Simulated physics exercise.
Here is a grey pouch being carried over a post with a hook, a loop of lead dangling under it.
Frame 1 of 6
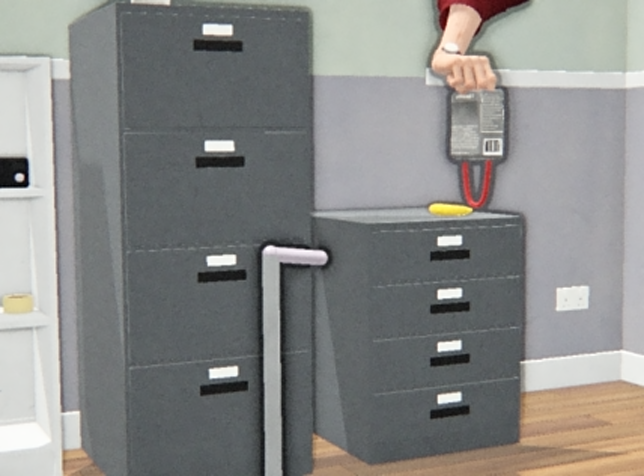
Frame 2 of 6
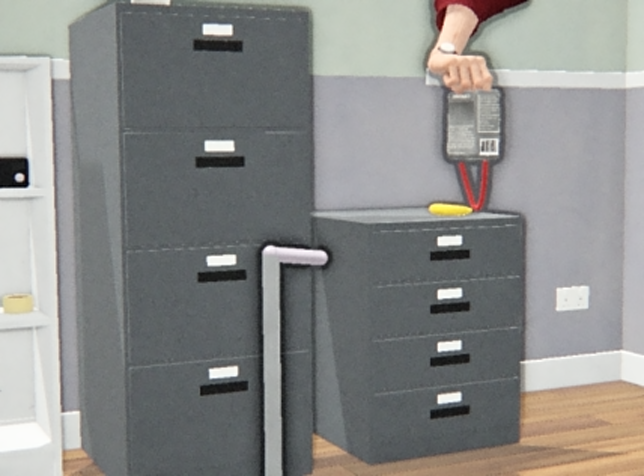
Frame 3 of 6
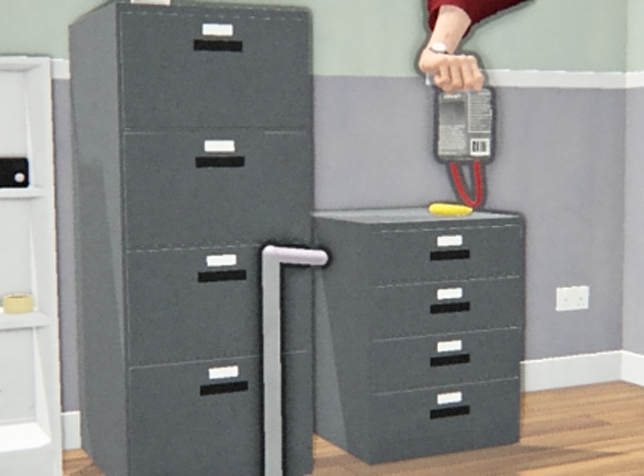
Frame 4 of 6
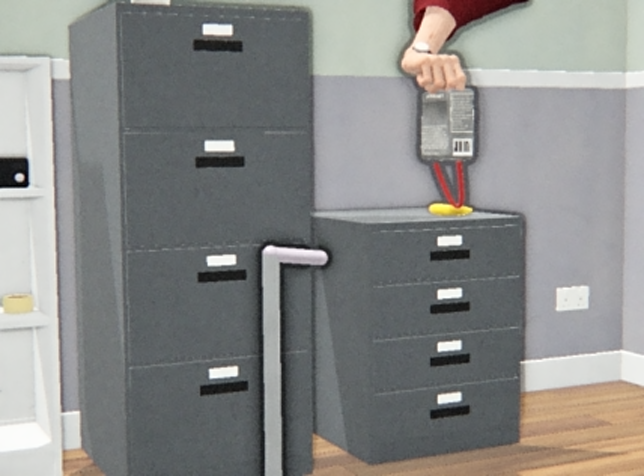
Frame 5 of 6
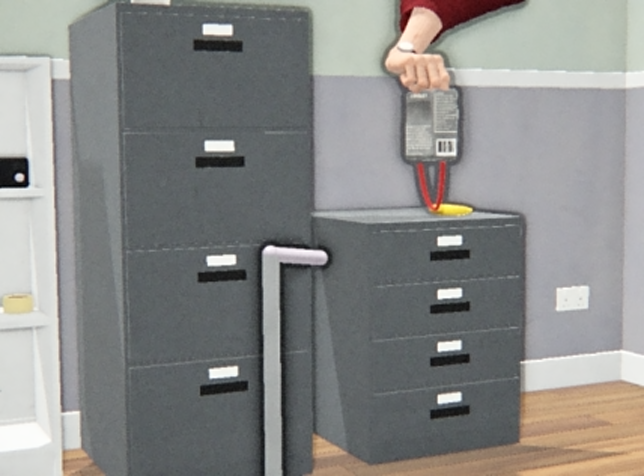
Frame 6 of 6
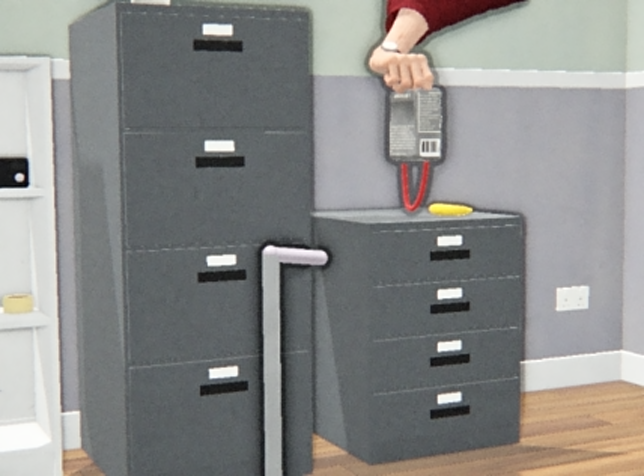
At the start, a hand in a red sleeve holds a grey pouch with a red loop dangling above a short grey cabinet, right of a hooked post. The hand carries the pouch steadily left, the loop swaying slightly and passing a yellow object, and ends nearer the still post.
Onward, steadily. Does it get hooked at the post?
No, looks to me like it'll move along unstopped past the post.
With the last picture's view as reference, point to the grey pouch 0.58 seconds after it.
Look around (317, 125) in the last picture and you'll find it.
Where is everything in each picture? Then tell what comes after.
In the first picture, grey pouch (477, 125); hook tip (320, 258).
In the second picture, grey pouch (473, 125); bottom of the loop (478, 208).
In the third picture, grey pouch (464, 125).
In the fourth picture, grey pouch (447, 125); bottom of the loop (459, 207).
In the fifth picture, grey pouch (431, 125).
In the sixth picture, grey pouch (415, 125); bottom of the loop (412, 209); hook tip (320, 258); hook points towards it, loop hangs above the hook.
Then, 0.58 s after the last picture, pouch nearing the post near (317, 125).
Then, 1.30 s after the last picture, pouch past the post near (182, 125).
At rest, pouch past the post near (92, 126). The grey pouch goes by freely.
